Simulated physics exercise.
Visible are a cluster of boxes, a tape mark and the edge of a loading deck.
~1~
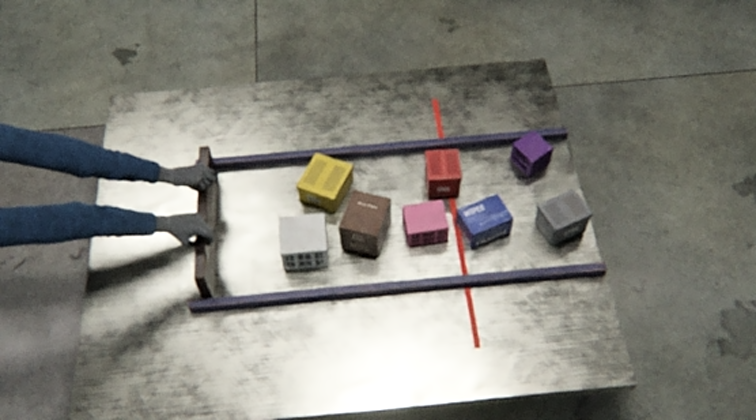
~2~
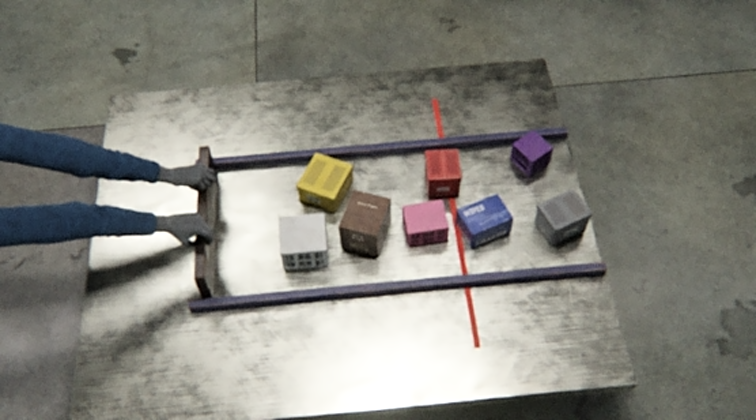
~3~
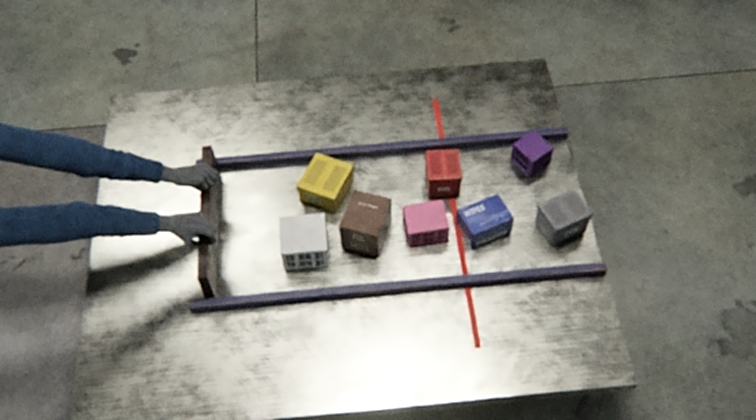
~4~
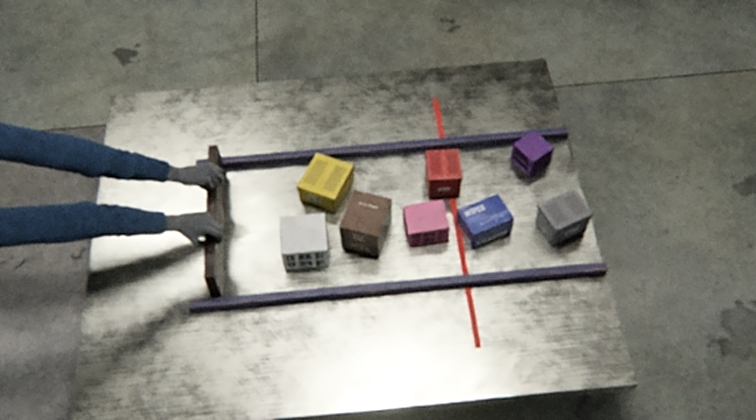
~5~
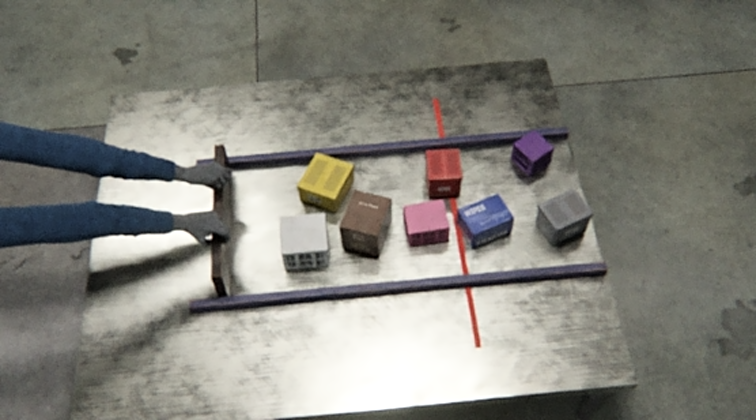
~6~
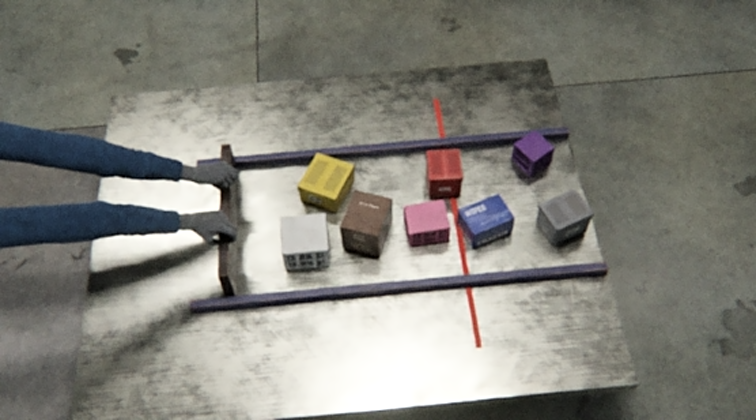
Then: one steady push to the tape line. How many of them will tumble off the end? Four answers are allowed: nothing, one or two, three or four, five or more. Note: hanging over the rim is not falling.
One or two fall off.
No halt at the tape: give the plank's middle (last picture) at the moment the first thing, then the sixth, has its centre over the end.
(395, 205), later (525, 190).
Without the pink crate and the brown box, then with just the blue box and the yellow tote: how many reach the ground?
Count: 0 (first case); 1 (second).
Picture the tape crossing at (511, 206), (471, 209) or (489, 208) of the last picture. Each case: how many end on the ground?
Taken one after another, the numbers are 4, 2 and 3.
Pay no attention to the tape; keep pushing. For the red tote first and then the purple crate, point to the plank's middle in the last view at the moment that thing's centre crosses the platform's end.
Points: About (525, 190) and about (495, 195).
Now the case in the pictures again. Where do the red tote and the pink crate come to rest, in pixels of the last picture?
The red tote finishes at (508, 169); the pink crate finishes at (561, 210).
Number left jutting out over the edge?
I get 0.
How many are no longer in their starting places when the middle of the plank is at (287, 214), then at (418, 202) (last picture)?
The number moved is 1 and then 7.
A little later, none off yet; grey tote at rest near (564, 218); purple crate at rest near (533, 153); blue box at rest near (486, 221).
Next, none off yet; grey tote shifted a little near (579, 218); purple crate at rest near (533, 153); blue box shifted about its own width near (530, 219).
When it is over, the number that fall off is one or two; down, blue box and grey tote.
